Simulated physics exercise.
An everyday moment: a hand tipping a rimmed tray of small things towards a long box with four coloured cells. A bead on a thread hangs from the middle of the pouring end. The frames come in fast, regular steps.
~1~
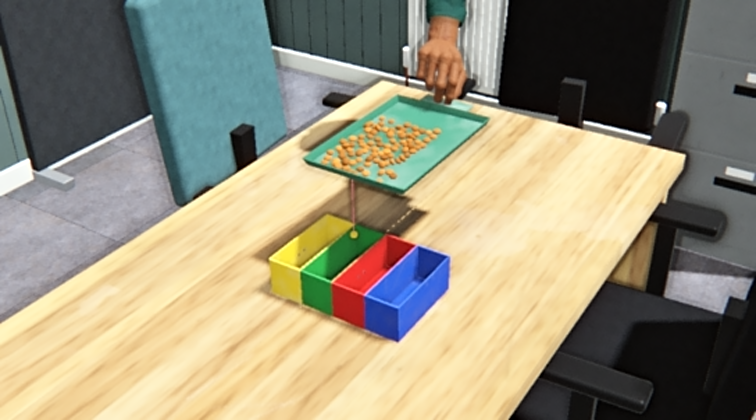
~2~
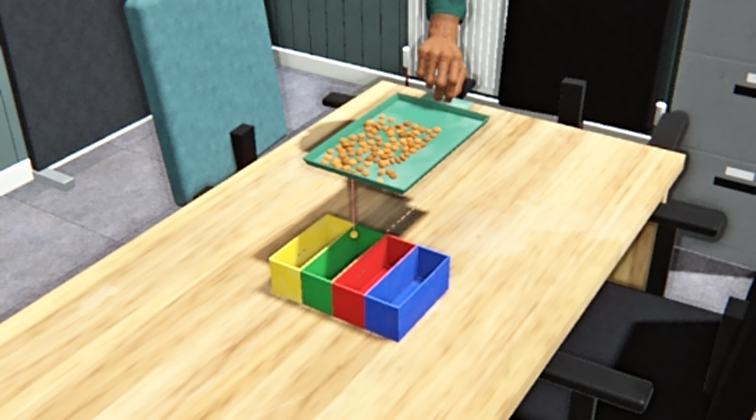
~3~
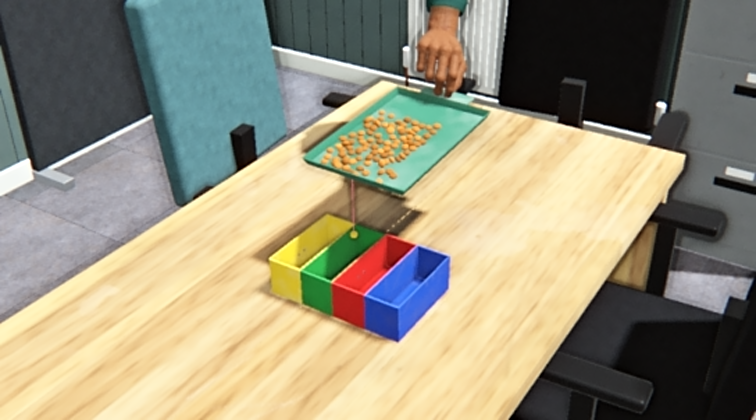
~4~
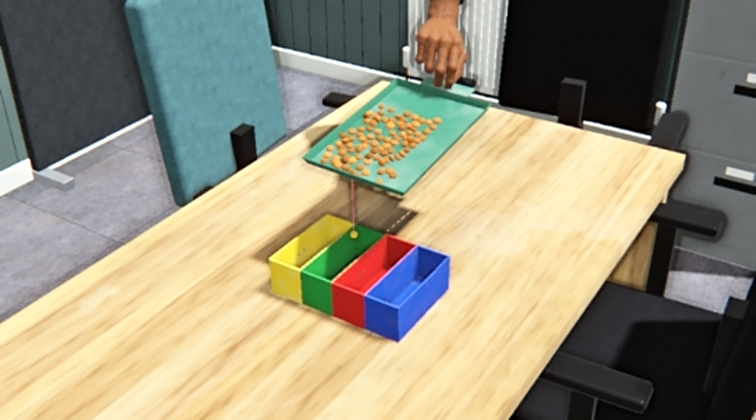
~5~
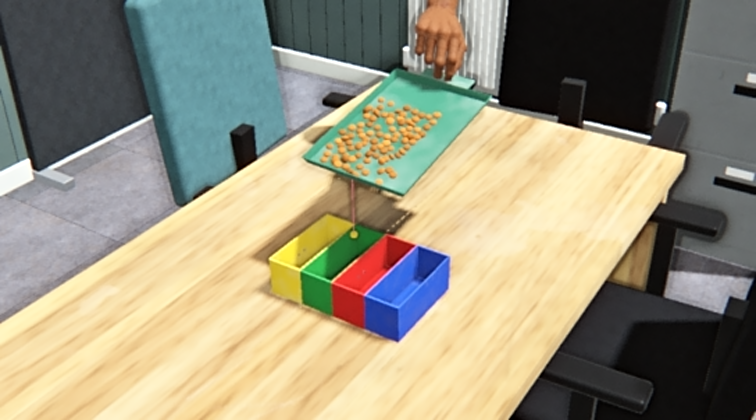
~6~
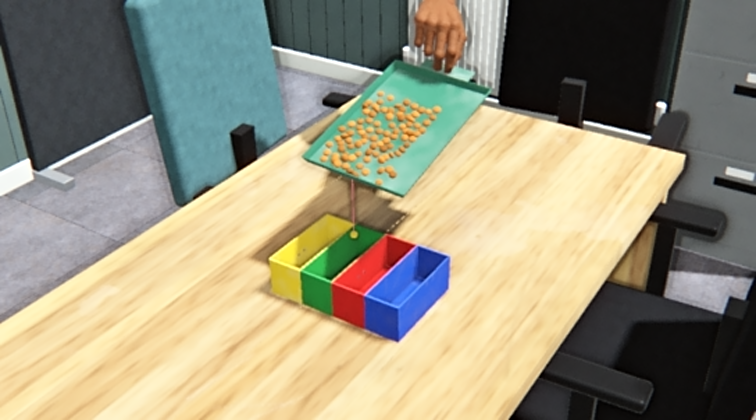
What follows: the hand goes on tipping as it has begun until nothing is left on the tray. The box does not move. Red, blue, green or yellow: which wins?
The red one ends fullest.
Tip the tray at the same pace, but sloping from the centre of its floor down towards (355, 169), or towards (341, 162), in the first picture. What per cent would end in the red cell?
Near 10 % and 0 %.
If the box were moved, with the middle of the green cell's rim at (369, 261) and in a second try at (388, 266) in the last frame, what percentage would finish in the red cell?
Near 40 % and 10 %.
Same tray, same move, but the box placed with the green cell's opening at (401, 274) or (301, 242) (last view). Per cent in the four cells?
Roughly 80 per cent, and 60 per cent.
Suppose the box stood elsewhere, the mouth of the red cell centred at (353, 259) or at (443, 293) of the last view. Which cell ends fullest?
The first try: That blue cell. The second: The yellow cell.
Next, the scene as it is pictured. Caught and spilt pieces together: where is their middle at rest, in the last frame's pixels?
Near (370, 296).
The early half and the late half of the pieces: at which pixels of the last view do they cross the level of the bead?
At about (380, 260), then at (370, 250).
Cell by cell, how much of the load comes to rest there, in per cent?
About: Yellow cell 10, green cell 20, red cell 50, blue cell 20 per cent.
Shortly afterwards, tray tipped steeply; the bulk on the tray; a little in the red cell; a little in the blue cell; only a few in the green cell; a little falling or outside the box.
Next, tray tipped right over; near half in the red cell; near a quarter in the blue cell; near a quarter in the green cell; a little in the yellow cell.
Some moments later, tray tipped past a quarter turn; near half in the red cell; near a quarter in the blue cell; near a quarter in the green cell; a little in the yellow cell.
In the end, tray tipped past a quarter turn; near half in the red cell; near a quarter in the blue cell; near a quarter in the green cell; a little in the yellow cell.
